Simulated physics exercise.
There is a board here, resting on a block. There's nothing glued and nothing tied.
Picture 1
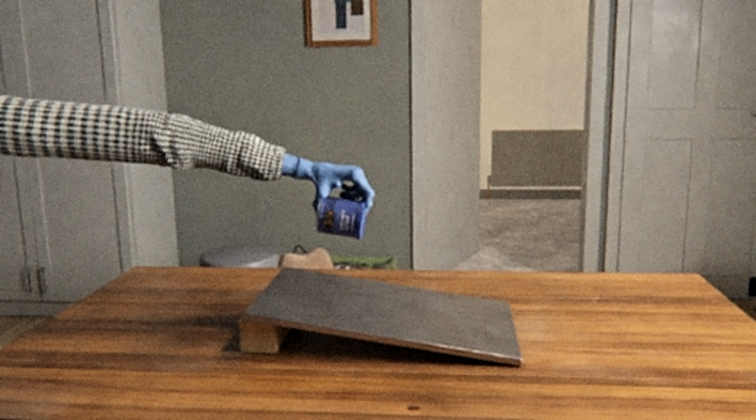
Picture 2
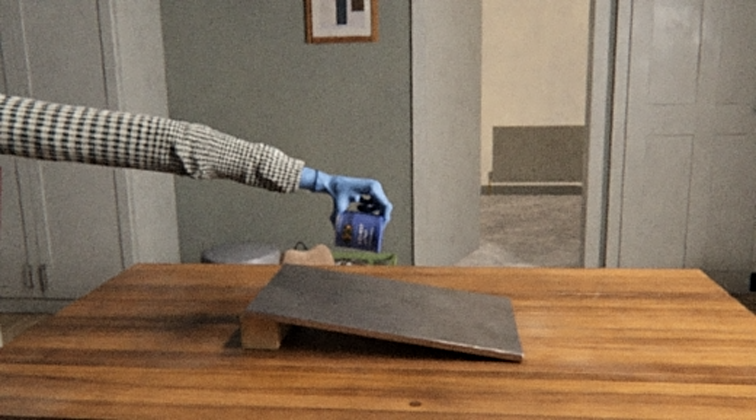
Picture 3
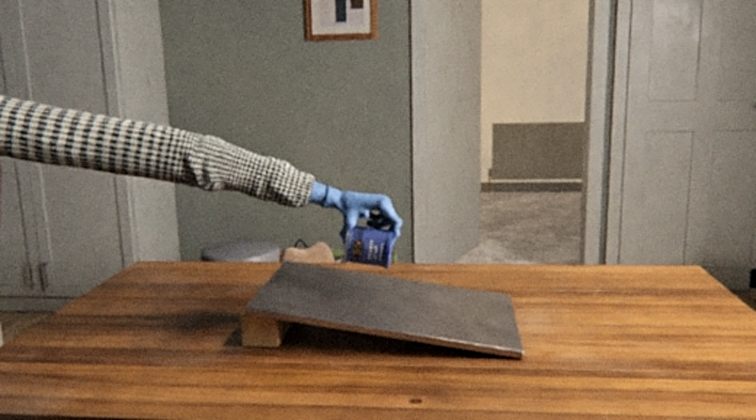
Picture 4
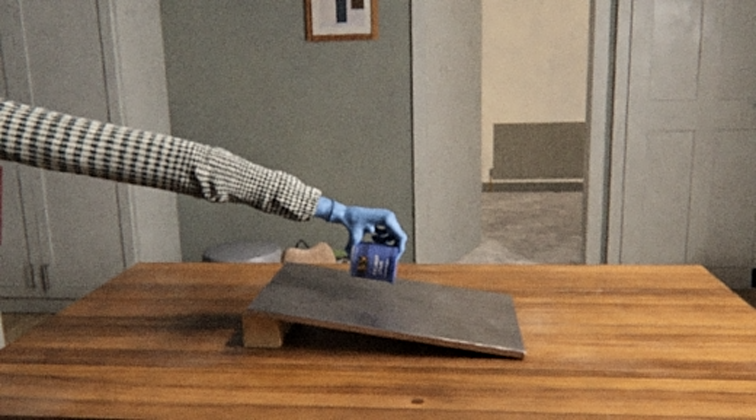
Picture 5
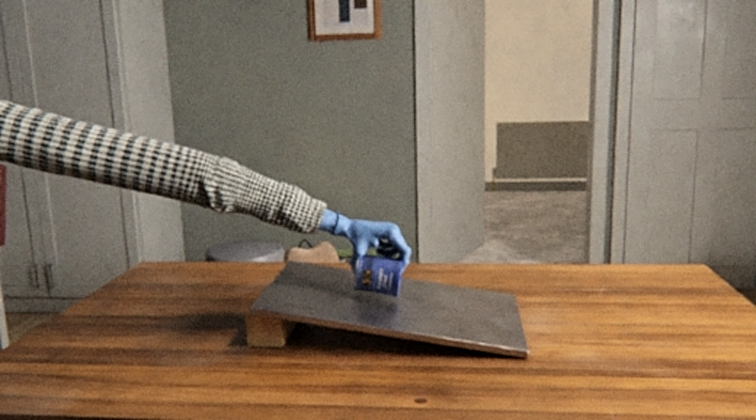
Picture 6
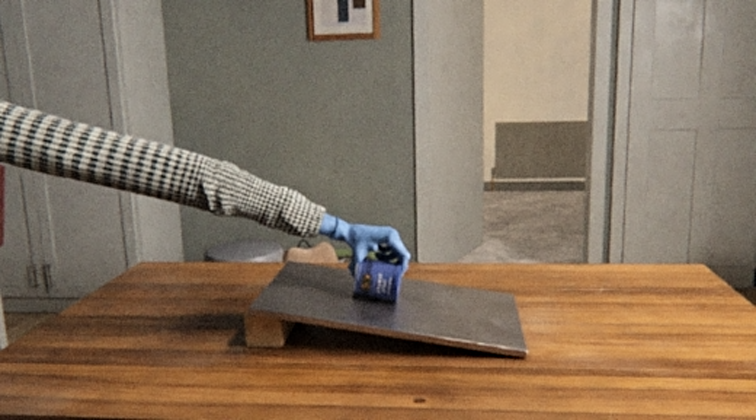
A blue-gloved hand in a black-and-white checked sleeve reaches in from the left, lowering a small blue tin over a wooden table in a grey-green room, seen from the front. On the table, a dark board rests on a wooden block at its left, sloping down rightward. The tin moves down and slightly right until it is set on the board, still held.
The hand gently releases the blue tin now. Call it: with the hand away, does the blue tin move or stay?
It stays put.
Then, 0.30 s after the last picture, nothing has stirred.
Then, 0.70 s after the last picture, blue tin resting near (378, 279).
At rest, it is in place. Seen from the same camera at the end, blue tin near (378, 279). The blue tin keeps its place.
